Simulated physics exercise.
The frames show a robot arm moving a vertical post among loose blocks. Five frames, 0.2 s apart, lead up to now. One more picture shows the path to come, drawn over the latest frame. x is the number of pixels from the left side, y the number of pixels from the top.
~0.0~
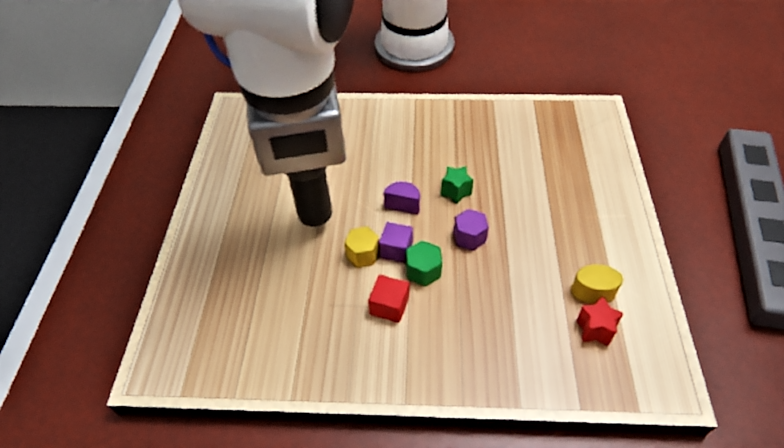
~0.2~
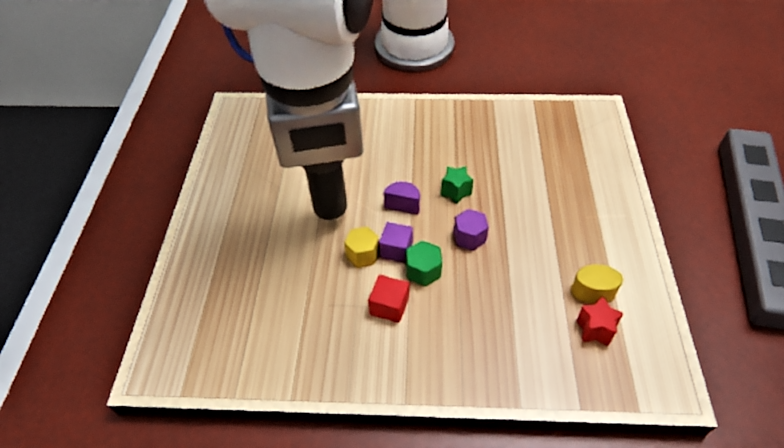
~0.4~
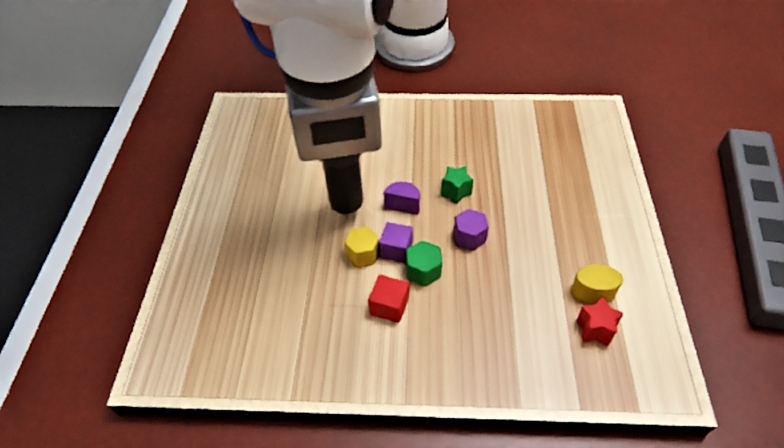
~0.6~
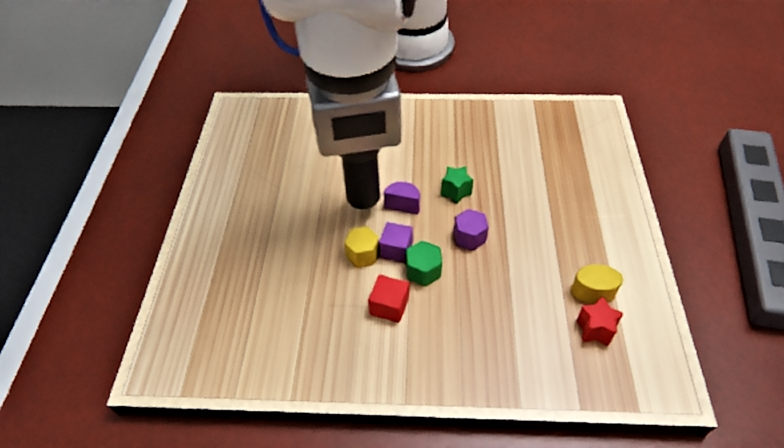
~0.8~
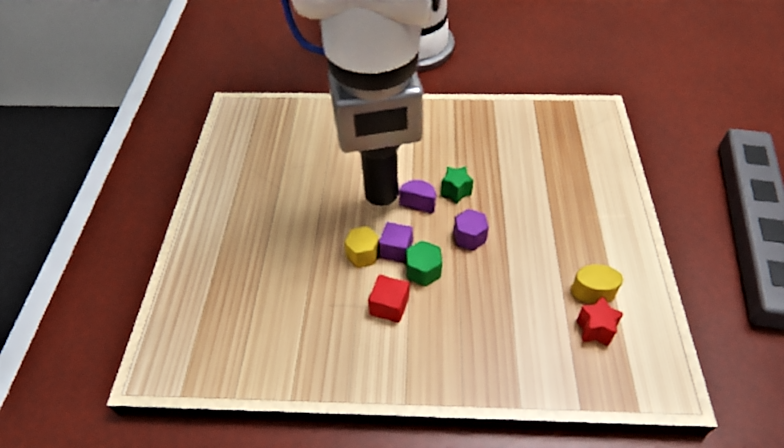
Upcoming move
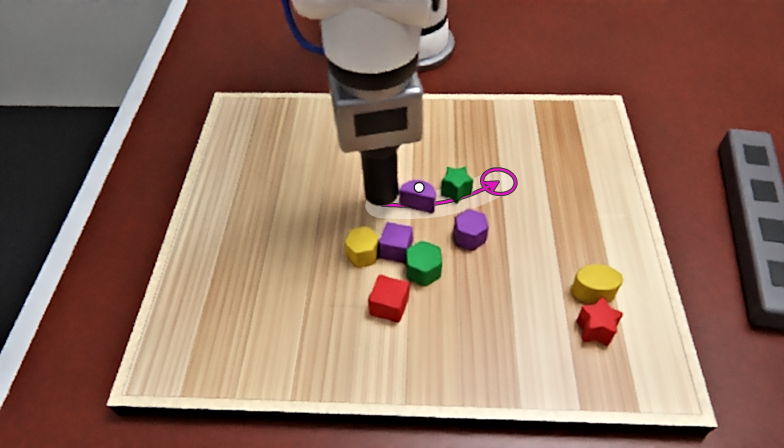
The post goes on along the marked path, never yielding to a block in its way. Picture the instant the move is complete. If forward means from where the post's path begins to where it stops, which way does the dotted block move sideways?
Answer: Right.
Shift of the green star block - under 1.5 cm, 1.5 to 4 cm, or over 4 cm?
Travels over 4 cm.
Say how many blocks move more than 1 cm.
Two blocks shift.
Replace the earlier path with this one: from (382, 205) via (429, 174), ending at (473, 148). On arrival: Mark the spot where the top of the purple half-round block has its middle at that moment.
Put as a pixel place, it's (438, 181).
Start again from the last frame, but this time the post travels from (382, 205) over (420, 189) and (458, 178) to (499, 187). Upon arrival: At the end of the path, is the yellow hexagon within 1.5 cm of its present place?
Yes.
Path on the board, from (382, 205) through (424, 205) and (464, 197) to (499, 181); the dot is on the purple half-round block.
What follows on the original path. One third of the way, post (425, 194); purple half-round block (462, 185); green star block (472, 169), turned 15° anticlockwise.
Two thirds of the way, post (465, 186); purple half-round block (502, 182), turned 15° anticlockwise; green star block (483, 164), turned 70° anticlockwise.
At the end, post (501, 171); purple half-round block (535, 178), turned 15° clockwise; green star block (510, 147), turned 85° anticlockwise; purple hexagon in place.
